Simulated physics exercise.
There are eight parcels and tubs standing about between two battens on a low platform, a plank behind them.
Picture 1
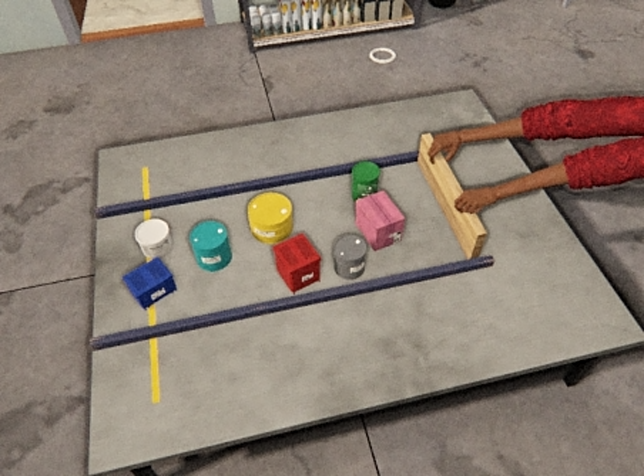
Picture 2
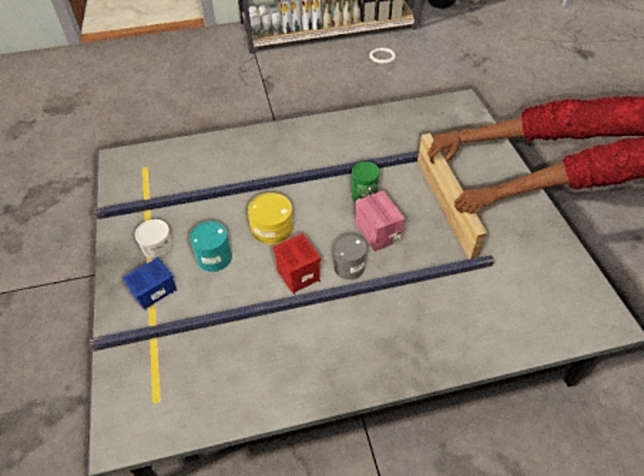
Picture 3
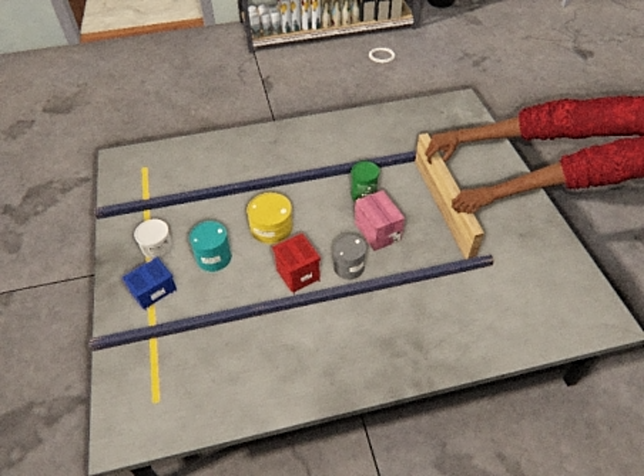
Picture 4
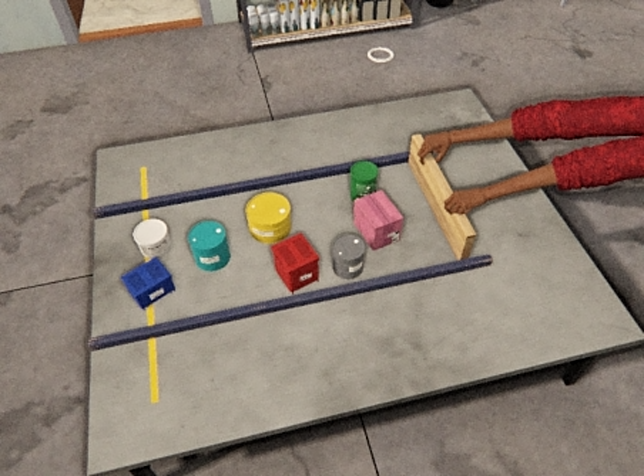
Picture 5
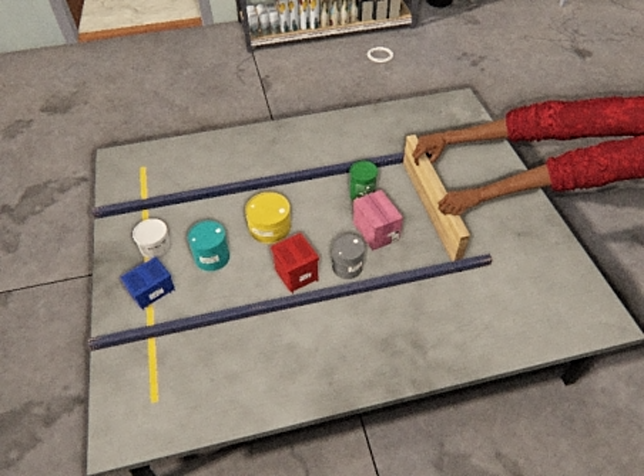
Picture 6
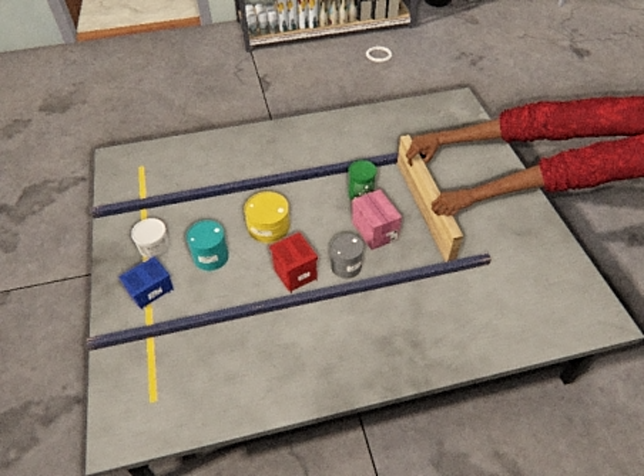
At first, a pair of red-sleeved arms holds a wooden plank at the right end of two dark battens, with eight colourful tubs and boxes standing to its left. The hands then slide the plank a short way left toward the green pail and pink parcel, while the objects stay in place.
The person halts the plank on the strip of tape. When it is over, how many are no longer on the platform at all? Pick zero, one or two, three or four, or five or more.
The answer is one or two.
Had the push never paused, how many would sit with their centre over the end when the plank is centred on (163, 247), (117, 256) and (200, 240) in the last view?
Place by place: 2, 5 and 0.
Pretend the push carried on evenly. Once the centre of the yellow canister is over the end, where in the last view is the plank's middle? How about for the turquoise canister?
Roughly at (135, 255) and roughly at (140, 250).
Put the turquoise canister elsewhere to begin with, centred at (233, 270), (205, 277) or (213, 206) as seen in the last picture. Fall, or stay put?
Well, one by one, it ends up down, ends up down and is safe.
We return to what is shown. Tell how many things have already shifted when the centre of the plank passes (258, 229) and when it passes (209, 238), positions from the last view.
I count 6 first and 8 after.
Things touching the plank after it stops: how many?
Contact count: 3.
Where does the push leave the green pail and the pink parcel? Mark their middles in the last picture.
For the green pail it's (126, 222), and for the pink parcel it's (126, 270).
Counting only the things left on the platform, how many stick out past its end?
The total would be 3.
Soon after, none off yet; blue tote at rest near (148, 283); white pail at rest near (152, 239); turquoise canister at rest near (208, 246).
After that, none off yet; blue tote at rest near (148, 283); white pail at rest near (152, 239); turquoise canister displaced a little near (204, 249).
And then, none off yet; blue tote displaced about its own width near (114, 287); white pail displaced about its own width near (115, 248); turquoise canister displaced well along near (149, 266).
In the end, the number that fall off is one or two; gone, white pail and blue tote.
